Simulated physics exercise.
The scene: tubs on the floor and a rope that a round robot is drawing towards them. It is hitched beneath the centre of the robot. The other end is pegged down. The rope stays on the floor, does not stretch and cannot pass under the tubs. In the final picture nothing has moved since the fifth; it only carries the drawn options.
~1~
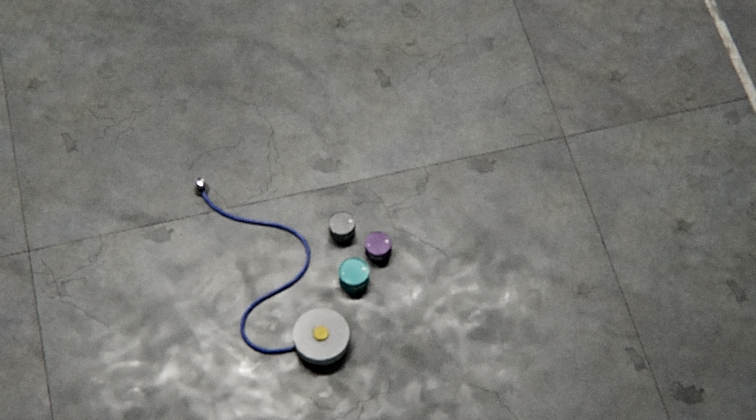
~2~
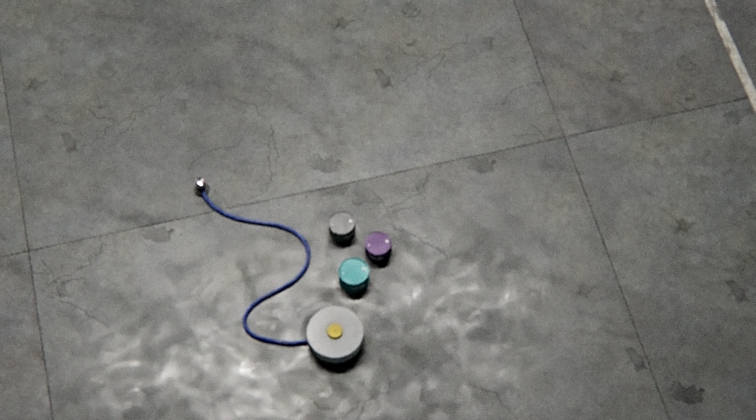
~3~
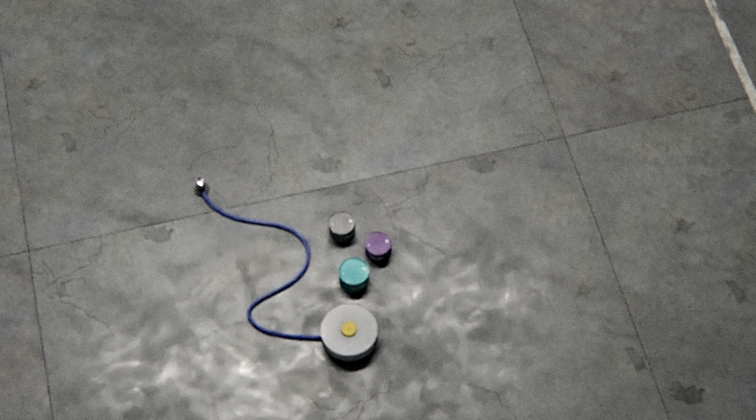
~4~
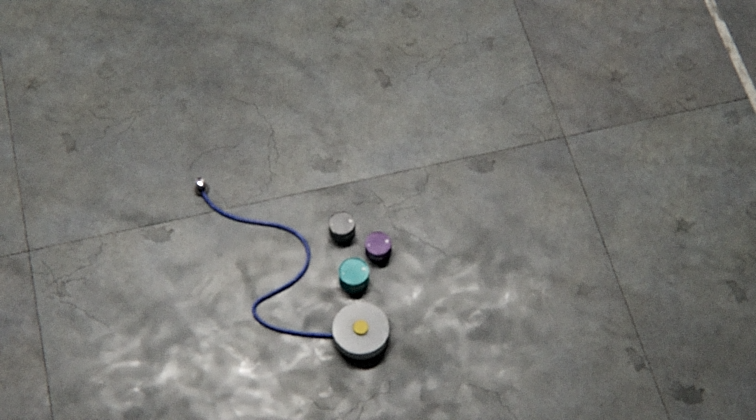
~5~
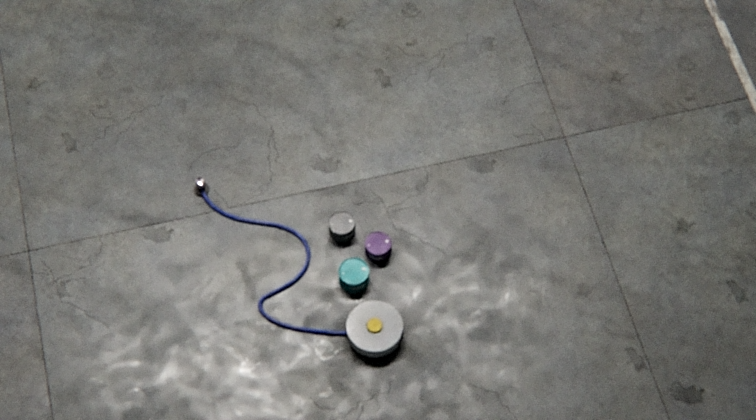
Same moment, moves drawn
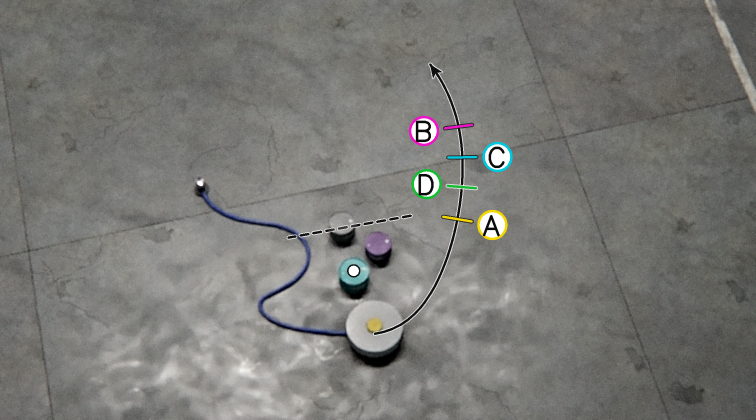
A round grey robot slides slightly right below three small tubs, trailing a curving blue rope.
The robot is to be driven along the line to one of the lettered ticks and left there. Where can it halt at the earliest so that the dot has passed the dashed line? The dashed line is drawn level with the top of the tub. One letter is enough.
As far as tick B.
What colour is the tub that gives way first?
The turquoise tub.
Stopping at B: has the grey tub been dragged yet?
Yes.
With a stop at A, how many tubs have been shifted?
By then, none.
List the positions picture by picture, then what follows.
The first picture shows purple tub (378, 247); grey tub (342, 227); robot (321, 337).
The second picture shows robot (335, 335); turquoise tub (354, 275).
The third picture shows robot (349, 333); grey tub (342, 227).
The fourth picture shows robot (361, 332); turquoise tub (354, 275).
The fifth picture shows robot (375, 330); grey tub (342, 227); peg (201, 185); turquoise tub (354, 275).
On the marked copy, A at (457, 219); B at (459, 127); C at (462, 157); D at (462, 187); the dashed line at (350, 227); the route from (375, 334) via (460, 204) to (430, 64); the white dot at (354, 271).
Taking B. A third of the way, robot (441, 270); turquoise tub (354, 275).
Two thirds of the way, robot (462, 190); turquoise tub (354, 267).
When it is over, robot (459, 122); turquoise tub (350, 222); purple tub (374, 210); grey tub (331, 204); the dot on the turquoise tub is over the dashed line.
As for the rest, A leaves the dotted tub short, at (354, 275); C leaves the dotted tub short, at (351, 243); D leaves the dotted tub short, at (354, 261).
